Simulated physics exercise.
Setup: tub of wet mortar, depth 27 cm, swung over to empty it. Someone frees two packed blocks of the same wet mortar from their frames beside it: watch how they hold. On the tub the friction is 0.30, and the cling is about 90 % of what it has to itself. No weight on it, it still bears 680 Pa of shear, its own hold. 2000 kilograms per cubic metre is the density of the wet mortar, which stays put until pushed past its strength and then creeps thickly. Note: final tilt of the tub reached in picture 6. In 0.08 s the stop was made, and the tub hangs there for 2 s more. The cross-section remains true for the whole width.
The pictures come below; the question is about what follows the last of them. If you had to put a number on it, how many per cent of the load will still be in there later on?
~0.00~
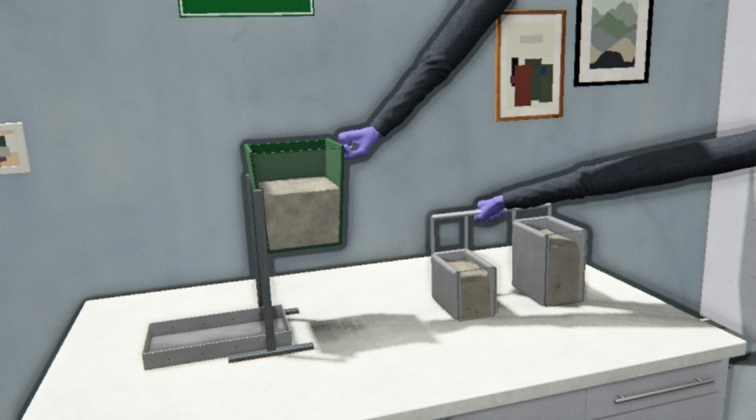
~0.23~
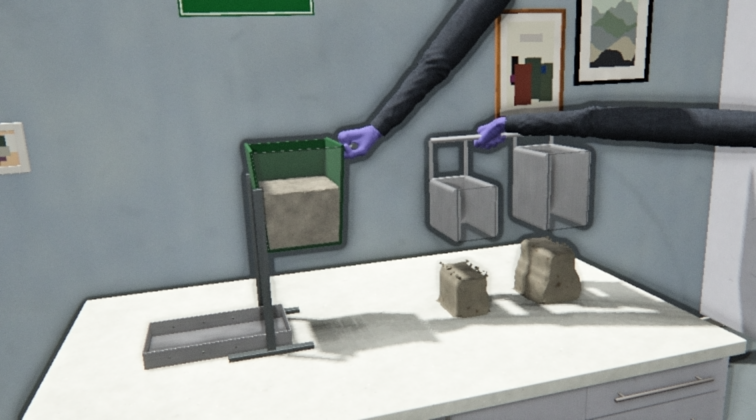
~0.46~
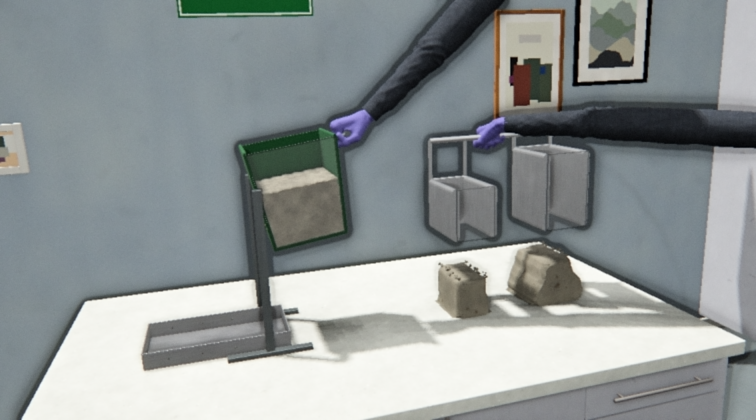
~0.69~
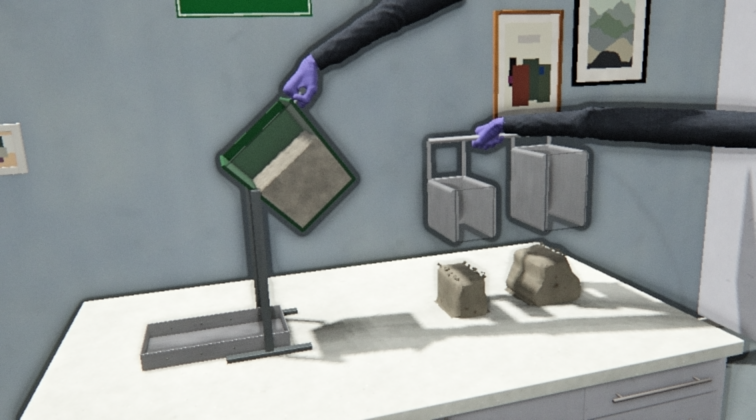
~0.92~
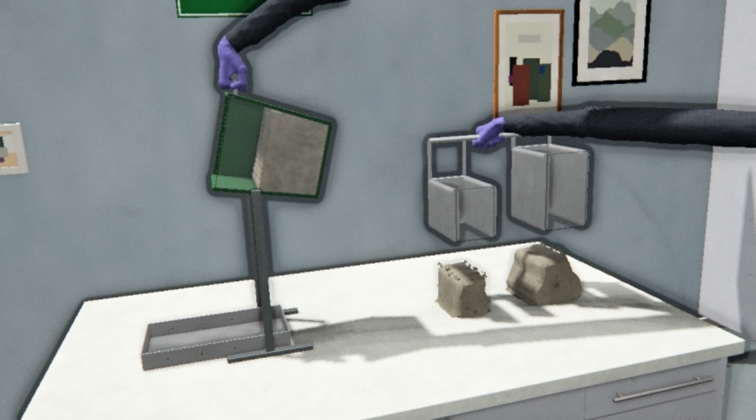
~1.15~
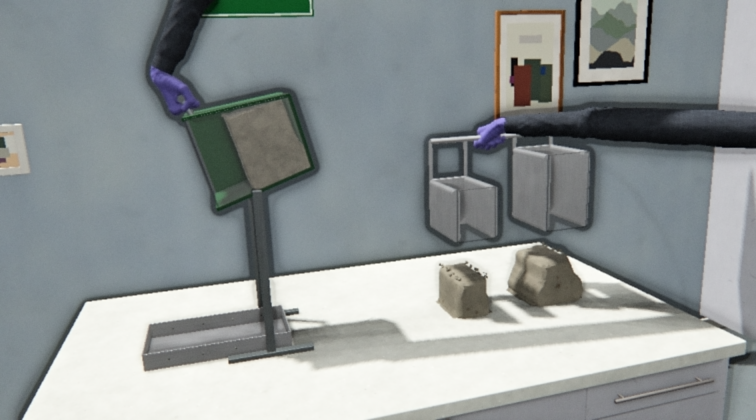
My estimate is close to 47 per cent.
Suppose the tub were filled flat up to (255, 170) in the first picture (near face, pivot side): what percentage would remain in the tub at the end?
About 35 per cent.
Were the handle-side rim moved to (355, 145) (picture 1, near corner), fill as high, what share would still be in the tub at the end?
That would leave about 40 % in the tub.
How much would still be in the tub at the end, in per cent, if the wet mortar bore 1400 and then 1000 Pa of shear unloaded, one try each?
First try roughly 100 per cent, second try roughly 50 per cent.
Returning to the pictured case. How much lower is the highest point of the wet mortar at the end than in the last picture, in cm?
14 cm.
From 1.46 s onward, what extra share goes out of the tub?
I reckon it's around 25 in a hundred.
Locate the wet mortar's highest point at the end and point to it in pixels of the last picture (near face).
About (275, 155).
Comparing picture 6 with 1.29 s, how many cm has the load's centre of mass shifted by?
The shift is near 6 cm.
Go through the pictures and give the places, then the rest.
In the first picture, handle-side rim at (341, 147), tilt 0 degrees; highest point of the wet mortar at (336, 188); test blocks 13 cm, 20 cm high (left to right).
In the second picture, handle-side rim at (341, 146), tilt 0 degrees; highest point of the wet mortar at (336, 187); test blocks 13 cm, 17 cm high (left to right).
In the third picture, handle-side rim at (333, 136), tilt 8 degrees; highest point of the wet mortar at (333, 179); test blocks 13 cm, 15 cm high (left to right).
In the fourth picture, handle-side rim at (290, 102), tilt 40 degrees; highest point of the wet mortar at (314, 139); test blocks 13 cm, 15 cm high (left to right).
In the fifth picture, handle-side rim at (229, 97), tilt 75 degrees; highest point of the wet mortar at (274, 113); test blocks 13 cm, 15 cm high (left to right).
In the sixth picture, handle-side rim at (184, 122), tilt 104 degrees; highest point of the wet mortar at (277, 102); test blocks 13 cm, 15 cm high (left to right).
By 1.29 s, the tub is at 105 degrees and holds 100 %.
By 1.46 s, the tub is at 105 degrees and holds 71 %.
By 1.63 s, the tub is at 105 degrees and holds 47 %.
By 1.80 s, the tub is at 105 degrees and holds 47 %.
By 3.15 s, at the end, the tub is at 105 degrees and holds 47 %.
